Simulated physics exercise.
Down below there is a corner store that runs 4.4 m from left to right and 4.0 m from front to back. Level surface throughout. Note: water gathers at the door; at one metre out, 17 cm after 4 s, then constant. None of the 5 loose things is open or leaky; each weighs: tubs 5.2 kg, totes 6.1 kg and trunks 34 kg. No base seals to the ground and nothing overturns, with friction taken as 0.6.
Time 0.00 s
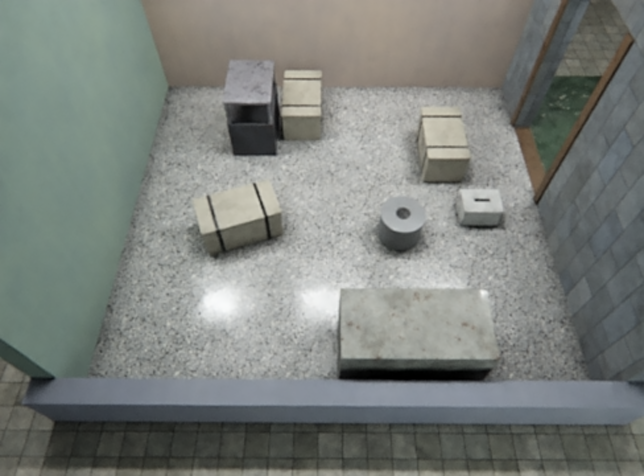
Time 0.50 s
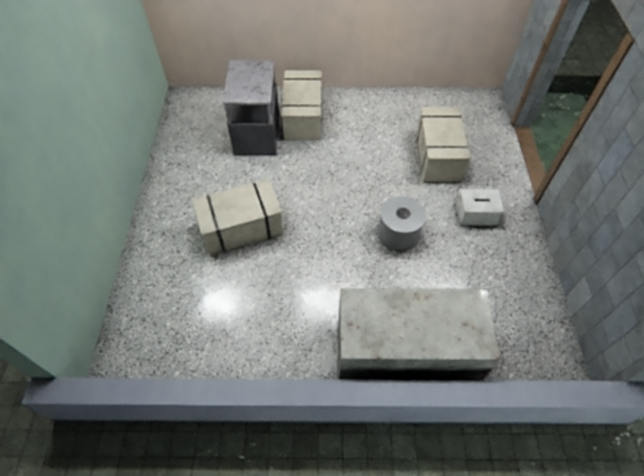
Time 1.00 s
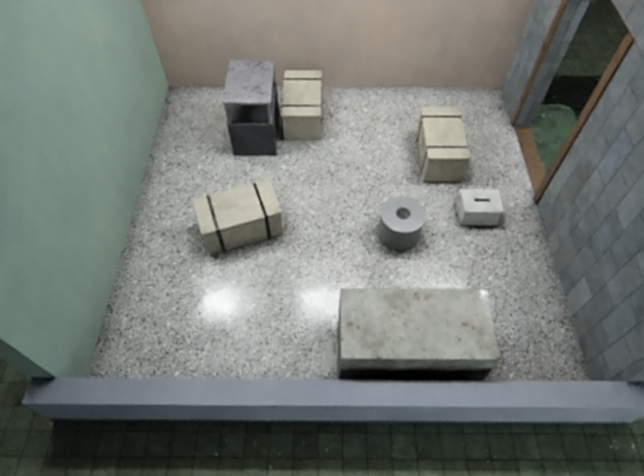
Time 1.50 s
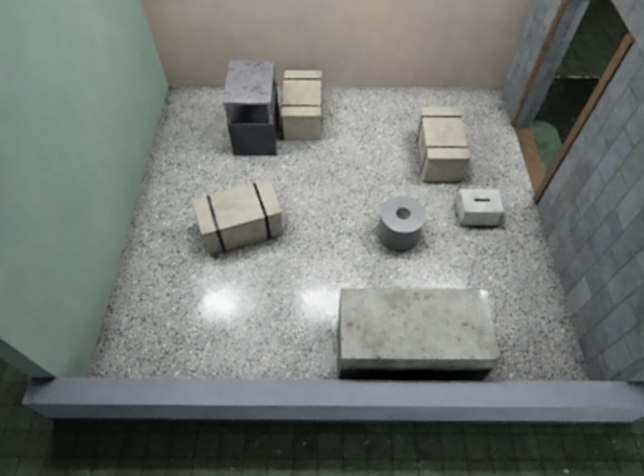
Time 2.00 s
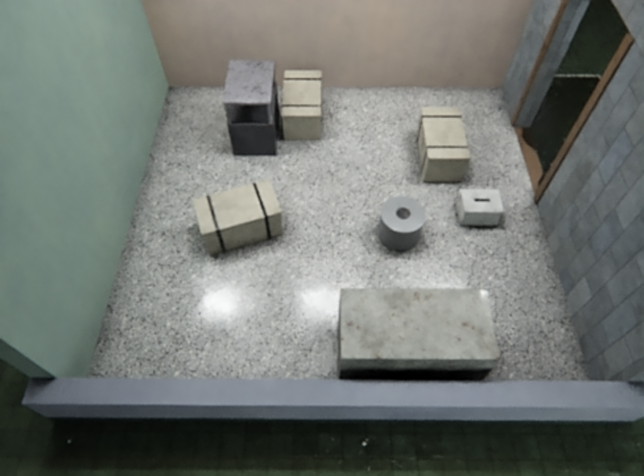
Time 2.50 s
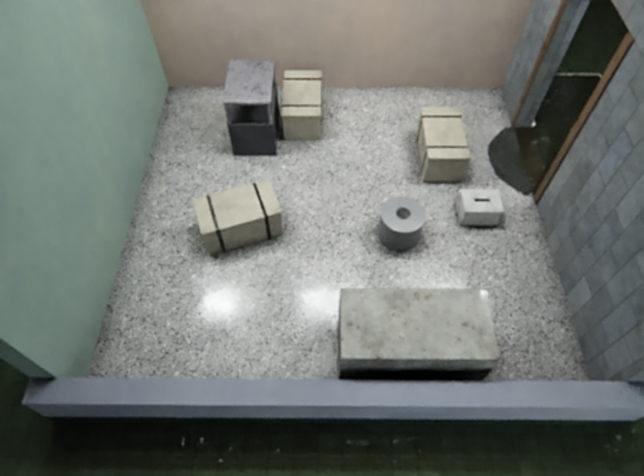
Dark water gathers outside the doorway on the right, then spreads slightly onto the speckled floor.
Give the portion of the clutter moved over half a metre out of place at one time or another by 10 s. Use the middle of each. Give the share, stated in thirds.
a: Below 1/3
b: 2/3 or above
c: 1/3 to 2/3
Answer: C.
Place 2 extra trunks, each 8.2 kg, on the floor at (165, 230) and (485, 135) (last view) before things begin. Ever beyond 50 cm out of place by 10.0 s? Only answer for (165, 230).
It comes out lower.
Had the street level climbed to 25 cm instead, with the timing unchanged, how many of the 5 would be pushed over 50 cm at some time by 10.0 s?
3.
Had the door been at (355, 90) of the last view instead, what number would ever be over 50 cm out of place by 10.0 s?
Then it comes to 1.
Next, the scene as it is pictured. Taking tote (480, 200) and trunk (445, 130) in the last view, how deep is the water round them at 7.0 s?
Depths: Near 3 cm, then near 5 cm.
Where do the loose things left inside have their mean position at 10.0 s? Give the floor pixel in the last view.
Roughly at (351, 212).
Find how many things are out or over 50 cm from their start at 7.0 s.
Tally at that time: 2.
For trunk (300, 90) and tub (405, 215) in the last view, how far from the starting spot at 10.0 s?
0 cm and 120 cm respectively.
After 3.5 s 0 of 5 are over 50 cm from their spots; 0 afloat.
After 4.5 s 0 of 5 are over 50 cm from their spots; 0 afloat.
After 7.0 s 2 of 5 are over 50 cm from their spots; 0 afloat.
After 10.0 s 2 of 5 are over 50 cm from their spots, and 2 have been at some point; 2 afloat.
